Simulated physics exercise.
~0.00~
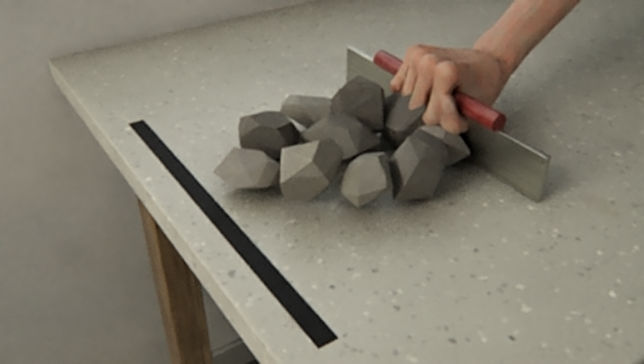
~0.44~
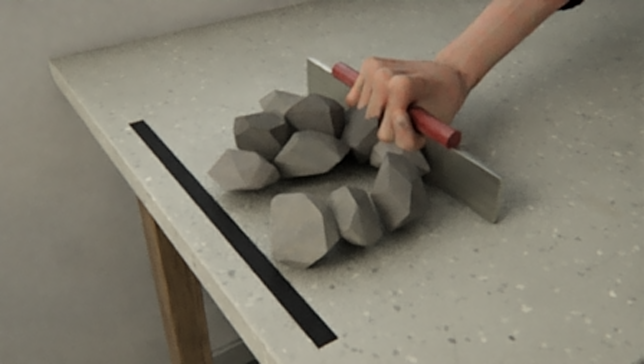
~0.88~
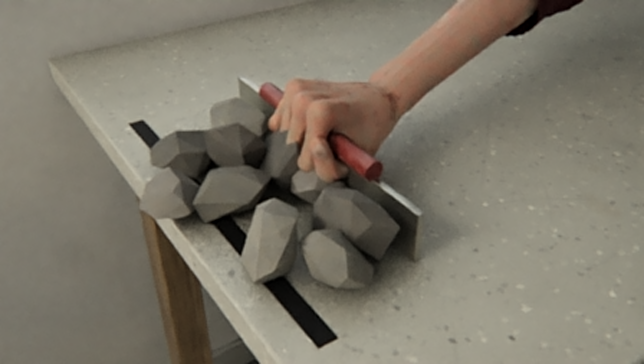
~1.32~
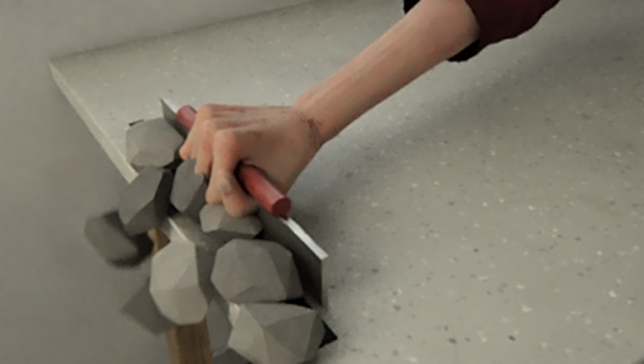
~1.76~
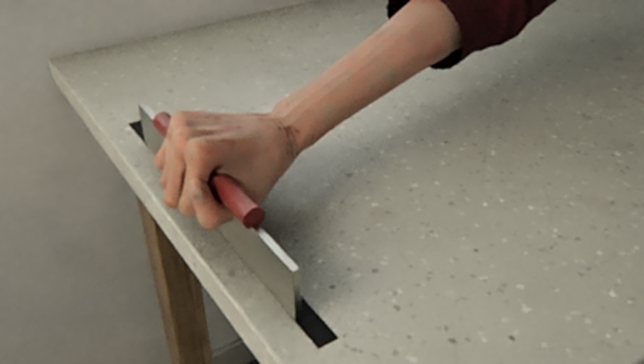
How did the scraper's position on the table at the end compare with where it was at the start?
At the start the scraper was behind the heap, well to the right of the black tape. By the end it was farther left and closer to the viewer, right at the tape near the table's edge.
A hand gripping a scraper with a red handle pushed a heap of grey, stone-like chunks left across a speckled tabletop and over a strip of black tape, until they all tumbled off the edge and the blade rested at the tape.
